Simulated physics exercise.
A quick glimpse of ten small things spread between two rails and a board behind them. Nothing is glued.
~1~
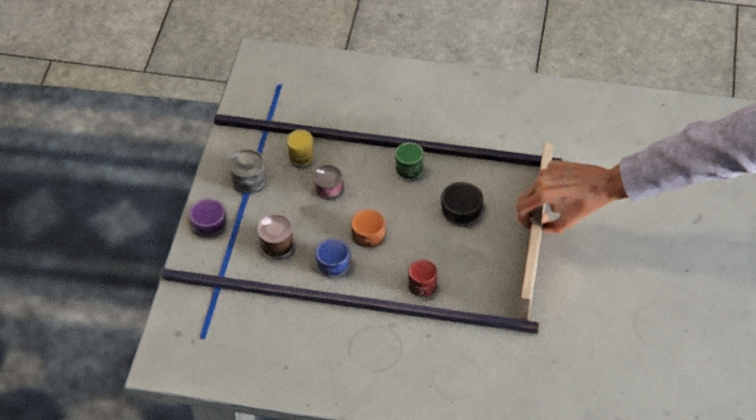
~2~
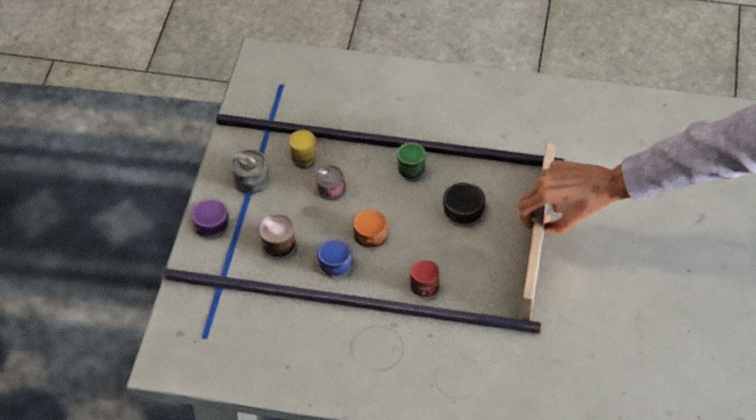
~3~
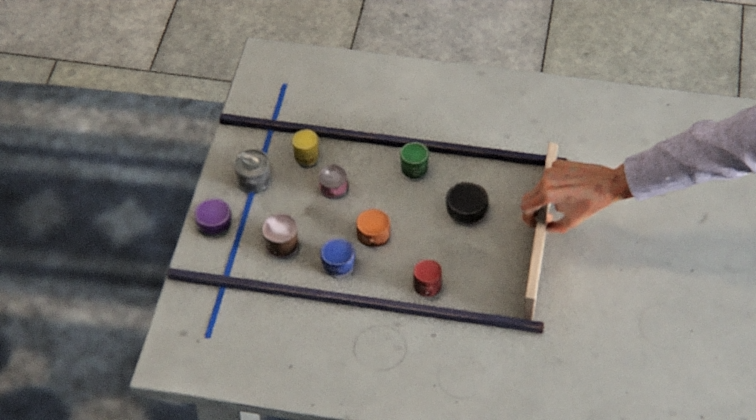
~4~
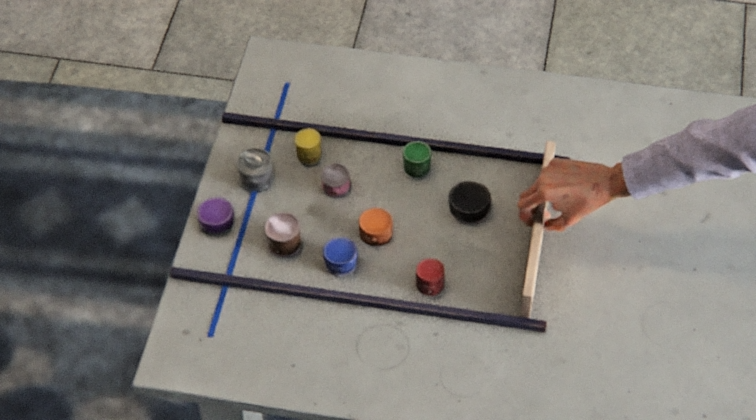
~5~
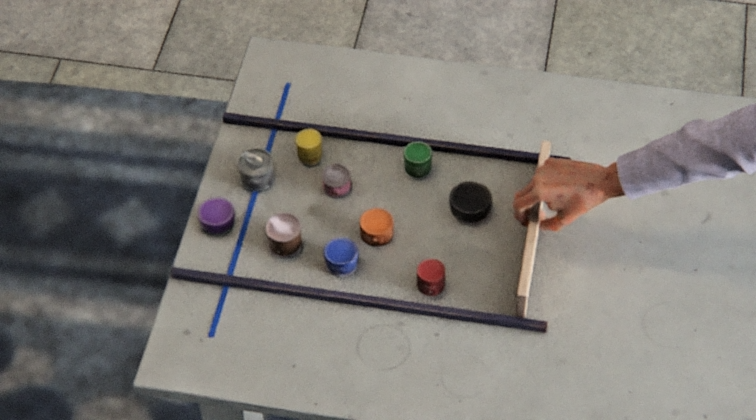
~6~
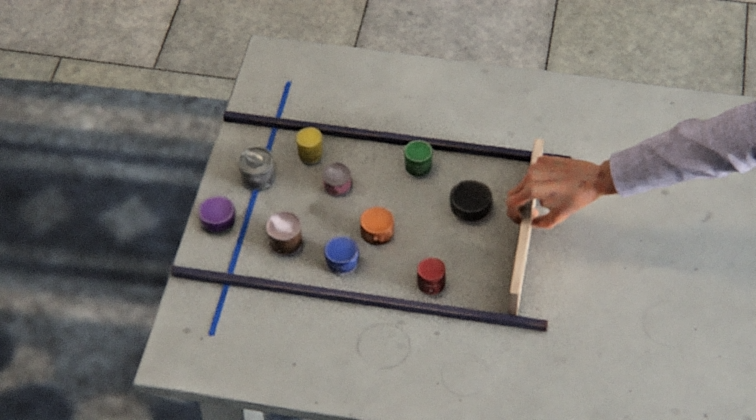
In this clip, a hand holds a wooden board upright at the right end of two dark rails, then moves it slightly left toward the small coloured pots between them, which stay in place near a blue tape line.
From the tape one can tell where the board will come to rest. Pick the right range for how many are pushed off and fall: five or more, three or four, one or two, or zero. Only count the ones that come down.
The right range is one or two.
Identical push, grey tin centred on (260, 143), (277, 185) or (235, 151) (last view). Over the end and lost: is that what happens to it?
Results in order - down; still up; down.
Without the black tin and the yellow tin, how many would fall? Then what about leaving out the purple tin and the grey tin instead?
First 1, then 0.
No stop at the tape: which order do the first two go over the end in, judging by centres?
The purple tin goes first, followed by the grey tin.
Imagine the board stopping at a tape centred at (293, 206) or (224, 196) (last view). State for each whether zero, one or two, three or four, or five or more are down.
Lab note - per position, in order: No fall at all; more than four.
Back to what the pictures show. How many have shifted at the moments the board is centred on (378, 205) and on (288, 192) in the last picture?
Well, it's 6 at the first one and 10 at the second.
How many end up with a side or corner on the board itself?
It's 5.
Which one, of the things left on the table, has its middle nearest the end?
It would be the grey tin.
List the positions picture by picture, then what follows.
The first frame shows purple tin (208, 218); grey tin (248, 171); yellow tin (301, 149); board (536, 230); tape (244, 203).
The second frame shows grey tin (250, 171); red tub (425, 279).
The third frame shows yellow tin (306, 148); black tin (467, 204).
The fourth frame shows purple tin (216, 216); pink pot (336, 180).
The fifth frame shows grey tin (256, 170); board (533, 228).
The sixth frame shows purple tin (217, 215); grey tin (257, 169); yellow tin (310, 146); board (526, 225); tape (253, 200).
A little later, none off yet; purple tin at rest near (217, 215); grey tin at rest near (257, 169); yellow tin at rest near (310, 146).
Next, none off yet; purple tin at rest near (217, 215); grey tin shifted about its own width near (228, 166); yellow tin shifted about its own width near (276, 142).
When it is over, the number that fall off is one or two; down, purple tin.
